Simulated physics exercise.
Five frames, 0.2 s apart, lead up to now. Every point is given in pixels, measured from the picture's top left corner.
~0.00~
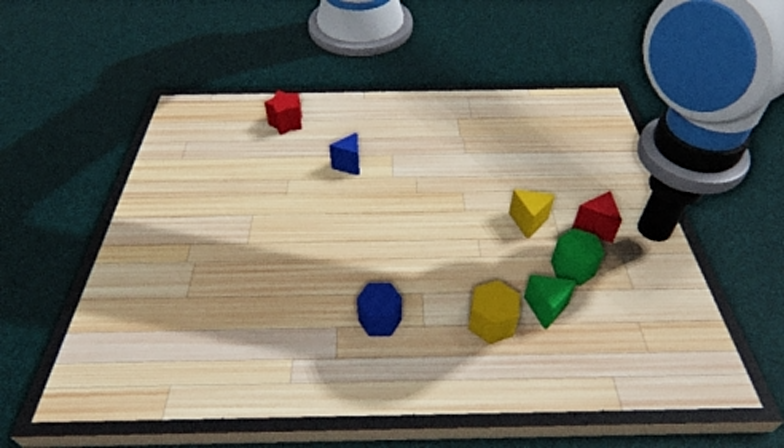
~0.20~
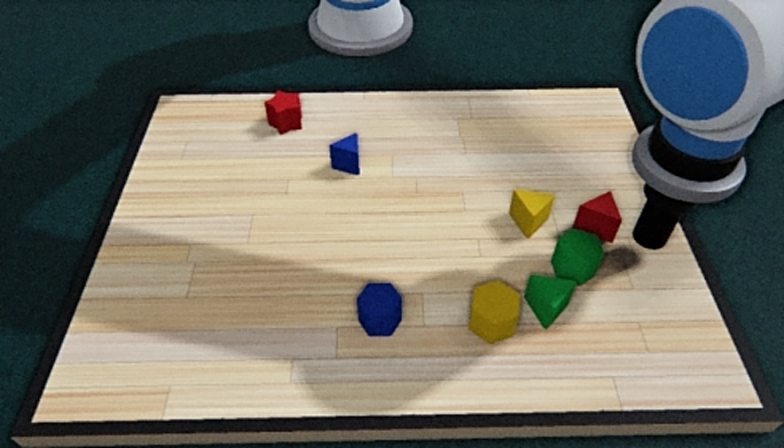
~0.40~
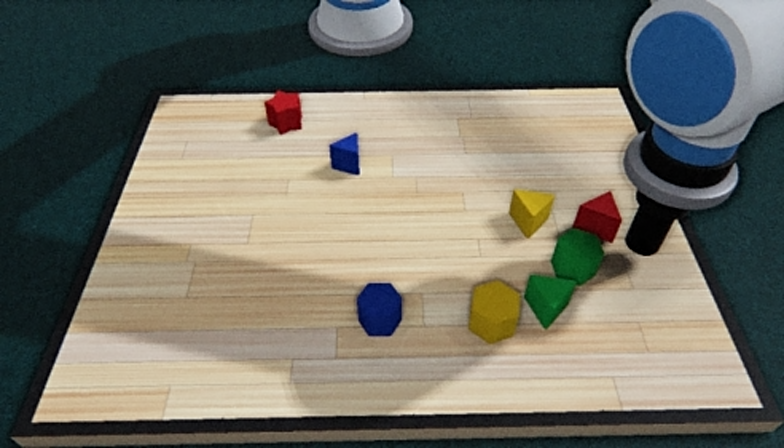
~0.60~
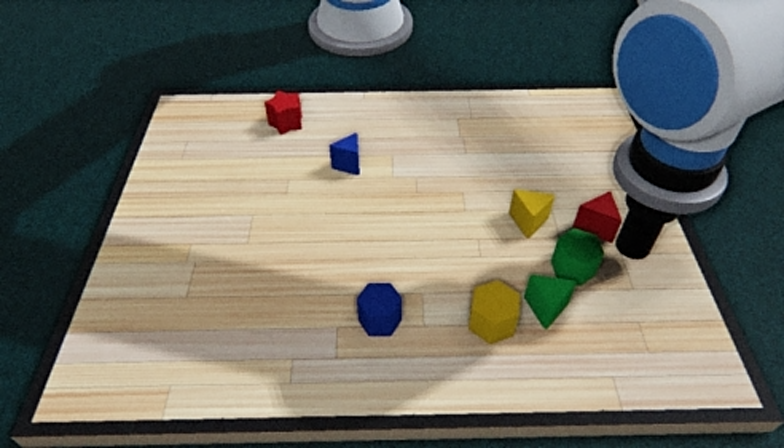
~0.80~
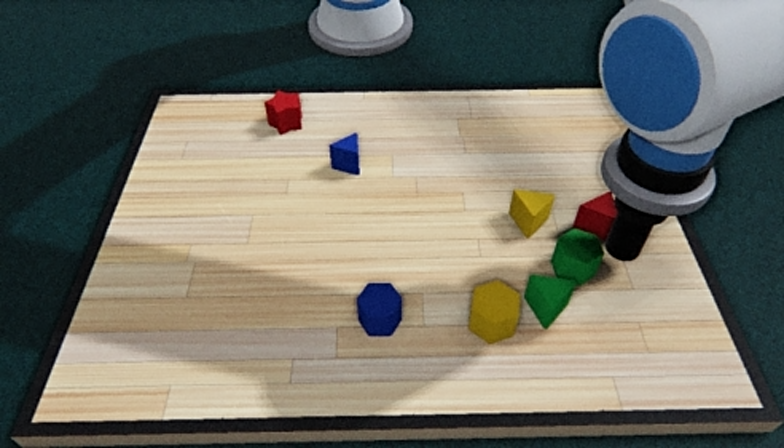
The robot arm's black tip moved slightly left and down near the right edge of the wooden board, drawing close to the green hexagonal block, while all the coloured blocks stayed still.
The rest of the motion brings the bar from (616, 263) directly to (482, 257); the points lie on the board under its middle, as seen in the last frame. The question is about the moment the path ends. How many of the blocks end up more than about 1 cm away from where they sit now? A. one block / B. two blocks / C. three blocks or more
(A)
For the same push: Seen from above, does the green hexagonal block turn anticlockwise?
It seems so.
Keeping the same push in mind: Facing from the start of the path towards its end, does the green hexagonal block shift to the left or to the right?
It is pushed towards the left-hand side.
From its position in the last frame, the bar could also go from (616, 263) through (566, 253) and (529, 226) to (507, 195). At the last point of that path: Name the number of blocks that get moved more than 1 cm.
That's two.
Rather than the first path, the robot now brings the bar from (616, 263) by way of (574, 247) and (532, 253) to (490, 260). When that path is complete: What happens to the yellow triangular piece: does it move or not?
The yellow triangular piece is left alone.
On the path given first. One third of the way, bar at (575, 246); green hexagonal block at (546, 249), turned 20° anticlockwise.
Two thirds of the way, bar at (530, 245); green hexagonal block at (505, 256), turned 55° anticlockwise.
At the end, bar at (485, 243); green hexagonal block at (478, 264), turned 110° anticlockwise; red triangular piece in place.
